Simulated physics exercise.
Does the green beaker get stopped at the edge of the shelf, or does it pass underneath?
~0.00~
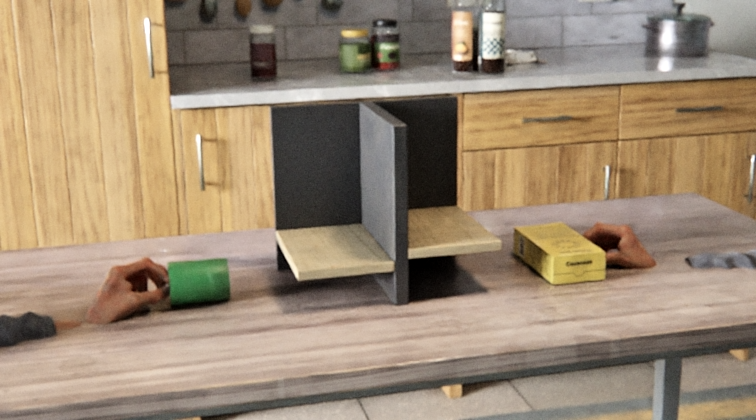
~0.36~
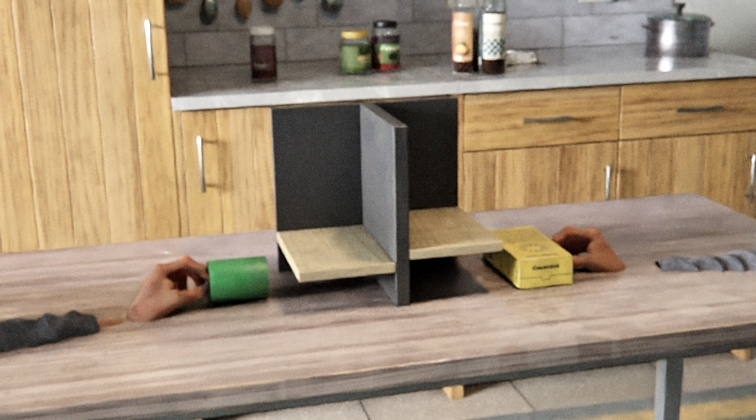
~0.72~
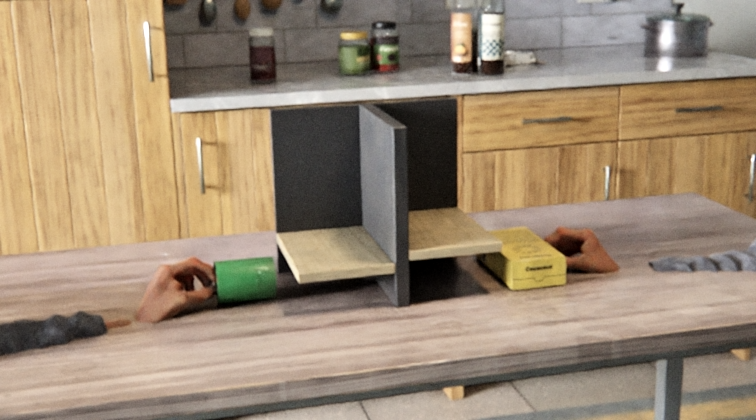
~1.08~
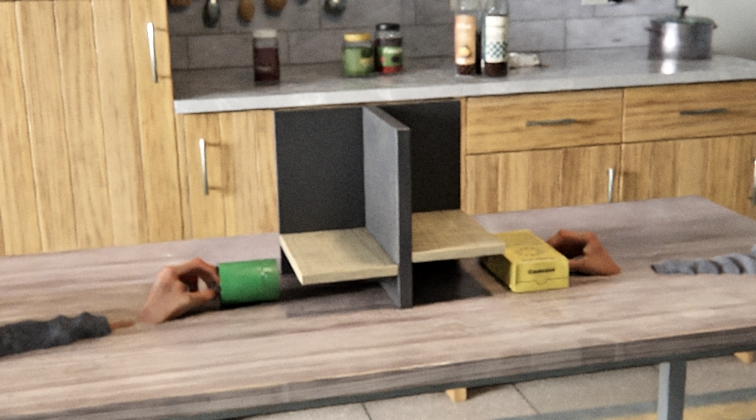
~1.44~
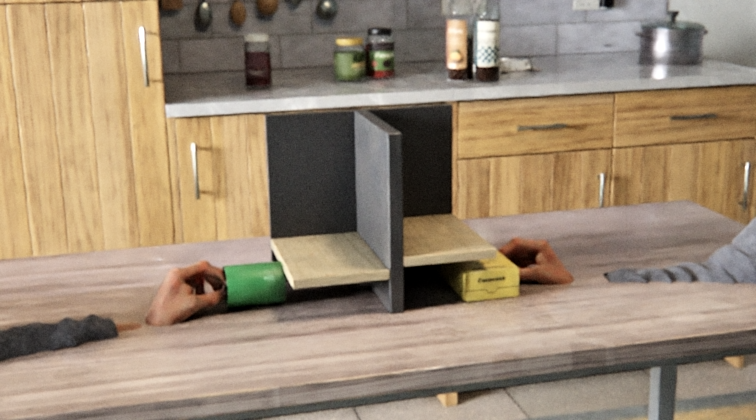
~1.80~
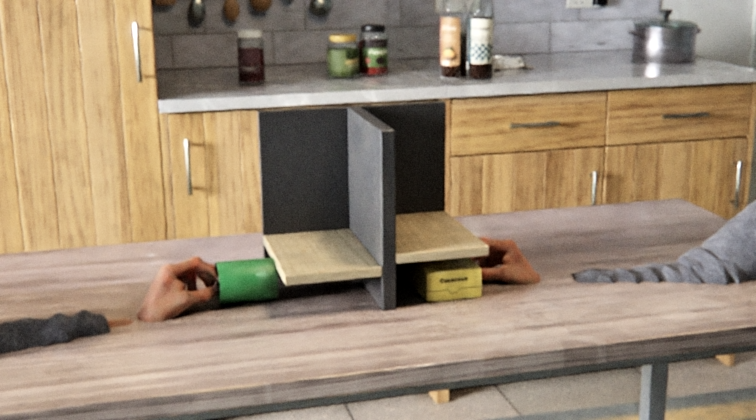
The green beaker is stopped at the edge because it is too tall to fit under the shelf. The yellow packet clears the shelf and goes under.
